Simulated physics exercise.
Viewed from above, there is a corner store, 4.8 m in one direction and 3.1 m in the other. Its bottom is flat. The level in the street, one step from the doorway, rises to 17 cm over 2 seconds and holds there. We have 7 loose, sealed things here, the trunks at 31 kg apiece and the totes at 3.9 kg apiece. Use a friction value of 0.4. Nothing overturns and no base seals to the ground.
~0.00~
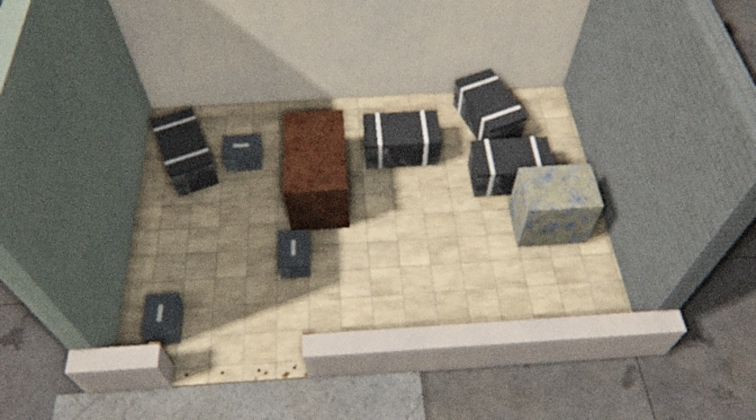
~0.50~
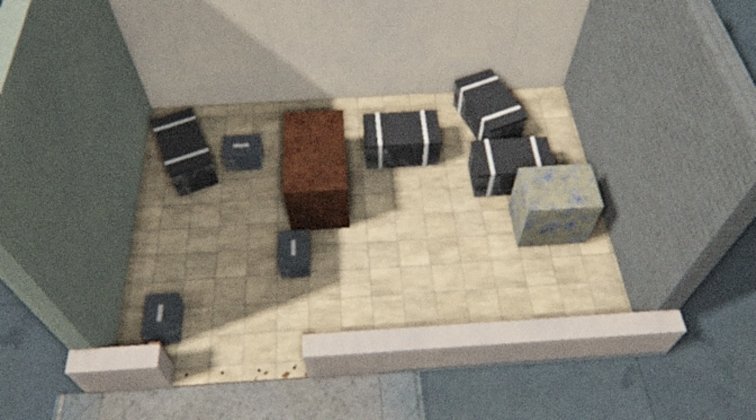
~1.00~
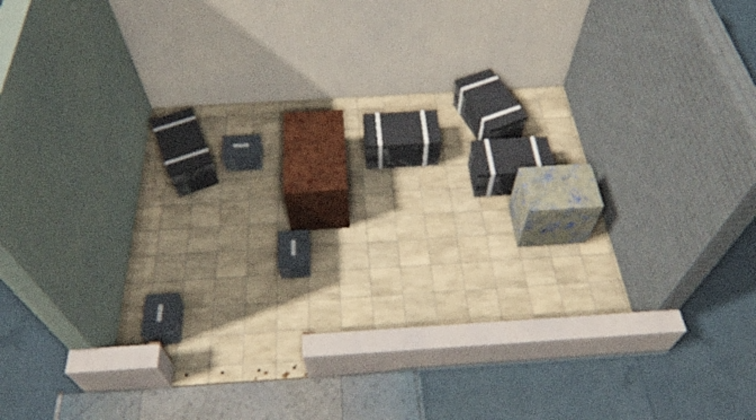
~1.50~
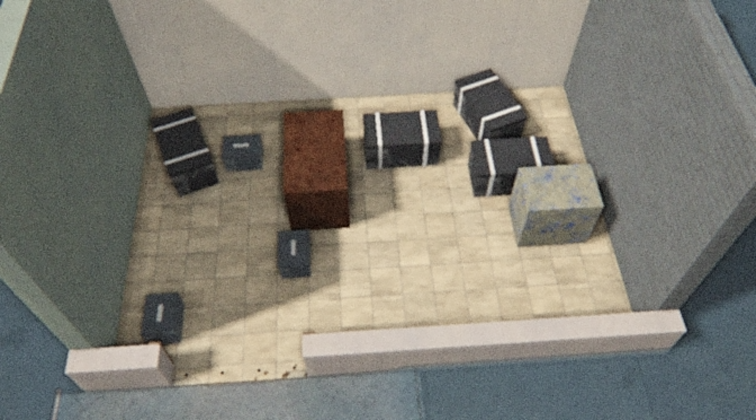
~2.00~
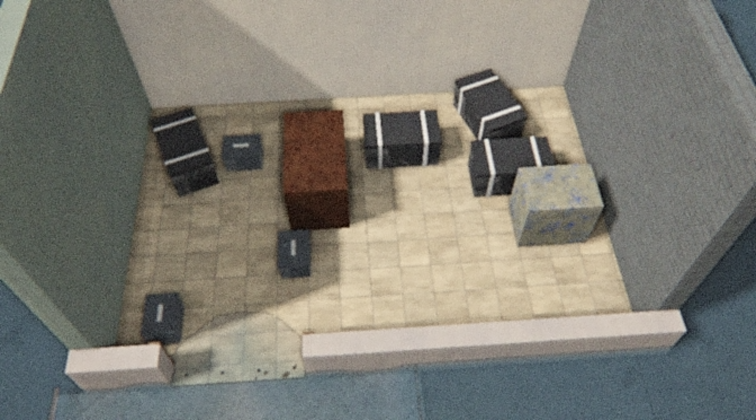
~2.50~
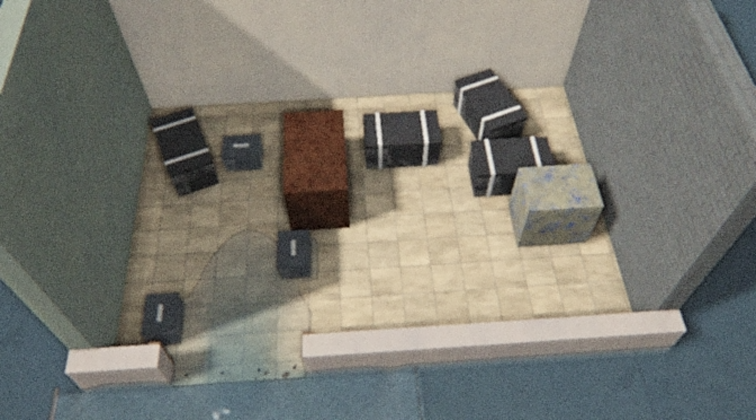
Water covering the ground outside a small walled store, then spreading thinly through the doorway across the tiles, the trunks and boxes staying still.
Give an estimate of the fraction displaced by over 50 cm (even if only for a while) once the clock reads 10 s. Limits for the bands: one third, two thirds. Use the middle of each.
Middle band: A third to two thirds.
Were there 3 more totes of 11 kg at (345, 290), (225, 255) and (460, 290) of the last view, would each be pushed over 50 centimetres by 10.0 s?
Note, in order of listing: Stays below the threshold, crosses the threshold, stays below the threshold.
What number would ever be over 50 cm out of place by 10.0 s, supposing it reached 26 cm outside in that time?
Result: 5.
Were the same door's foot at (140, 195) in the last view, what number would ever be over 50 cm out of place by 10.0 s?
The count would be 4.
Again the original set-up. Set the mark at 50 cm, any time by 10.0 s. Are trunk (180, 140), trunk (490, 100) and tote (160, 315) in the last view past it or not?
Order as asked - a bigger shift, a smaller shift, a smaller shift.
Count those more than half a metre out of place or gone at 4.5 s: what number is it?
It comes to 2.
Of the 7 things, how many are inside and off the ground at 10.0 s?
The number is 4.
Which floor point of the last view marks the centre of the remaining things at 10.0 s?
Centred roughly on (365, 181).
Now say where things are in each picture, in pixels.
In the first frame, a trunk at (181, 140), on the bottom; a trunk at (402, 128) rests on the ground; water covers 0.0 m2; 0 of 7 have shifted.
In the second frame, a trunk at (181, 140), on the bottom; a trunk at (402, 128) rests on the ground; 0.0 m2 under water; 0 of 7 have shifted.
In the third frame, a trunk at (181, 140), on the bottom; a trunk at (402, 128) rests on the ground; water covers 0.0 m2; 0 of 7 have shifted.
In the fourth frame, a trunk at (181, 140) rests on the ground; a trunk at (402, 128), on the bottom; 0.0 m2 under water; 0 of 7 have shifted.
In the fifth frame, a trunk at (181, 140) rests on the ground; a trunk at (402, 128) rests on the ground; 0.4 m2 under water; 0 of 7 have shifted.
In the sixth frame, a trunk at (181, 140) rests on the ground; a trunk at (402, 128), on the bottom; 1.2 m2 under water; 0 of 7 have shifted.
After 3.5 s 0 of 7 are over 50 cm from their spots; 1 afloat.
After 4.5 s 2 of 7 are over 50 cm from their spots; 1 afloat.
After 7.0 s 3 of 7 are over 50 cm from their spots; 2 afloat.
After 10.0 s 3 of 7 are over 50 cm from their spots, and 3 have been at some point; 4 afloat.
